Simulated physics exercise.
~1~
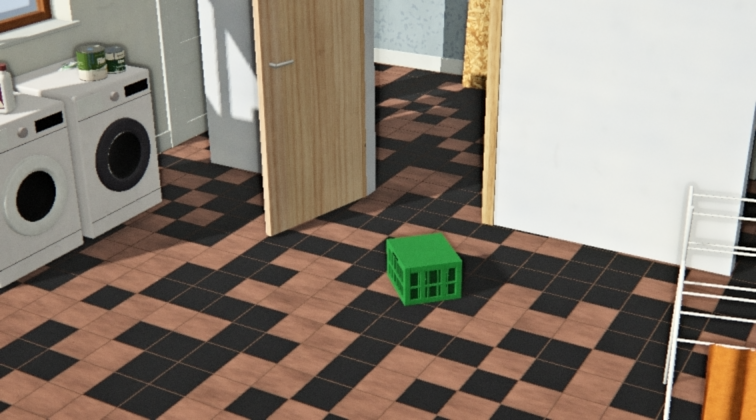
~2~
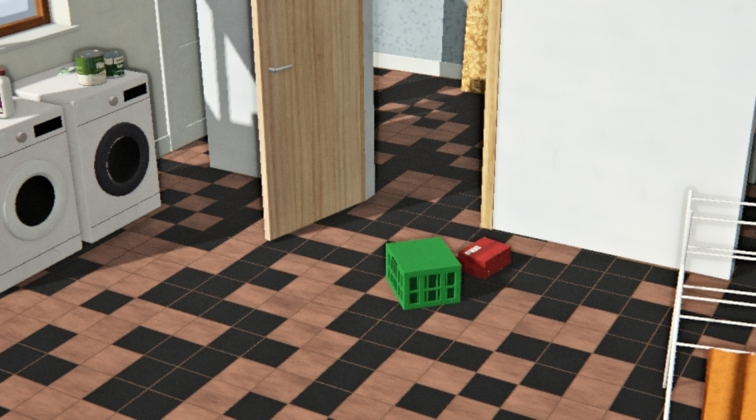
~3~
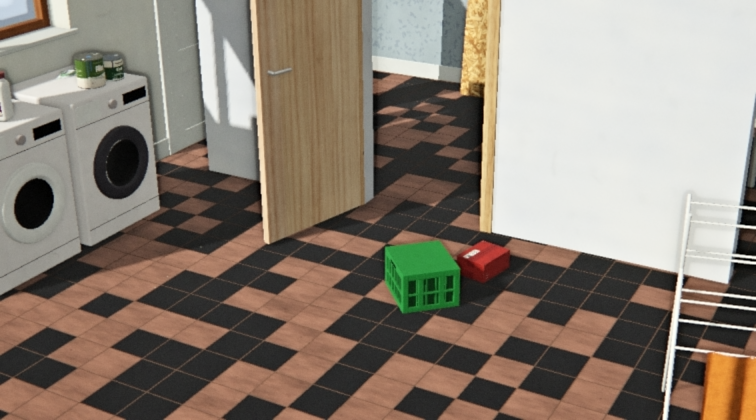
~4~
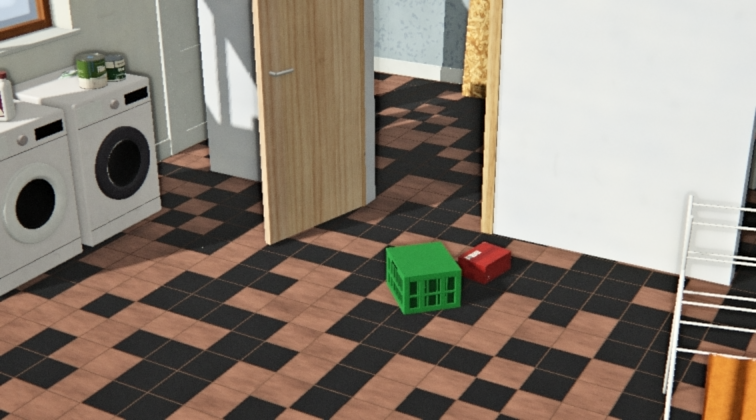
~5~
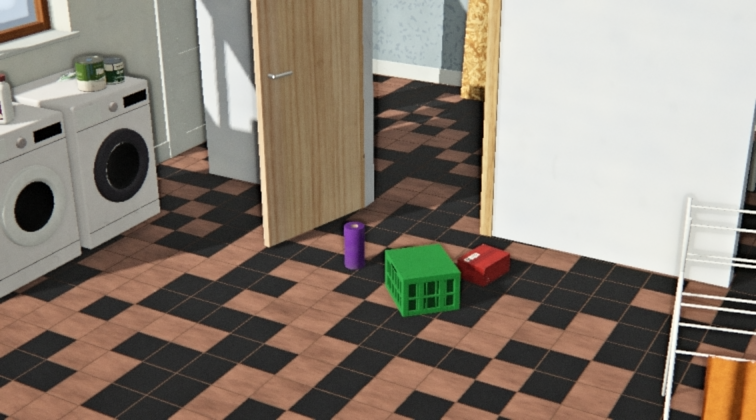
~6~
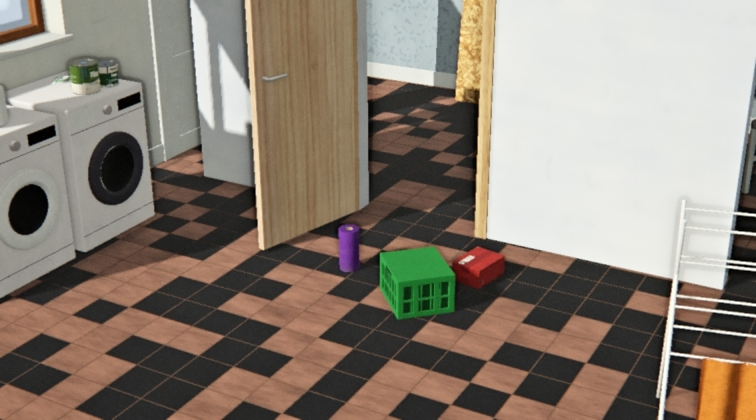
The clip opens on a laundry room with two washing machines, a wide-open door and a green crate on the checkered floor. A red parcel then appears just right of the crate, and later a purple roll stands to its left, while the door and crate stay still.
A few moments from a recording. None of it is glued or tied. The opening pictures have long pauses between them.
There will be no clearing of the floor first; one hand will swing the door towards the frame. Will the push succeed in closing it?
Yes, the door closes.
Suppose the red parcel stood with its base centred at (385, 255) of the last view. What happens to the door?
In the end the door is hindered.
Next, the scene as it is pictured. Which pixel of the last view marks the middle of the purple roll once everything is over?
The object ends up somewhere near (422, 250).
Then, 0.80 s past the last view, door at 72°.
Then, 1.00 s past the last view, door at 57°; purple roll displaced about its own width near (377, 249).
Then, 1.20 s past the last view, door at 41°; purple roll displaced well along near (411, 250).
Then, 1.40 s past the last view, door at 24°; purple roll displaced well along near (422, 250).
Finally, door at 0°; moved from the start, purple roll; the other 2 still in place. Final places as the last picture's camera would see them, purple roll near (422, 250).
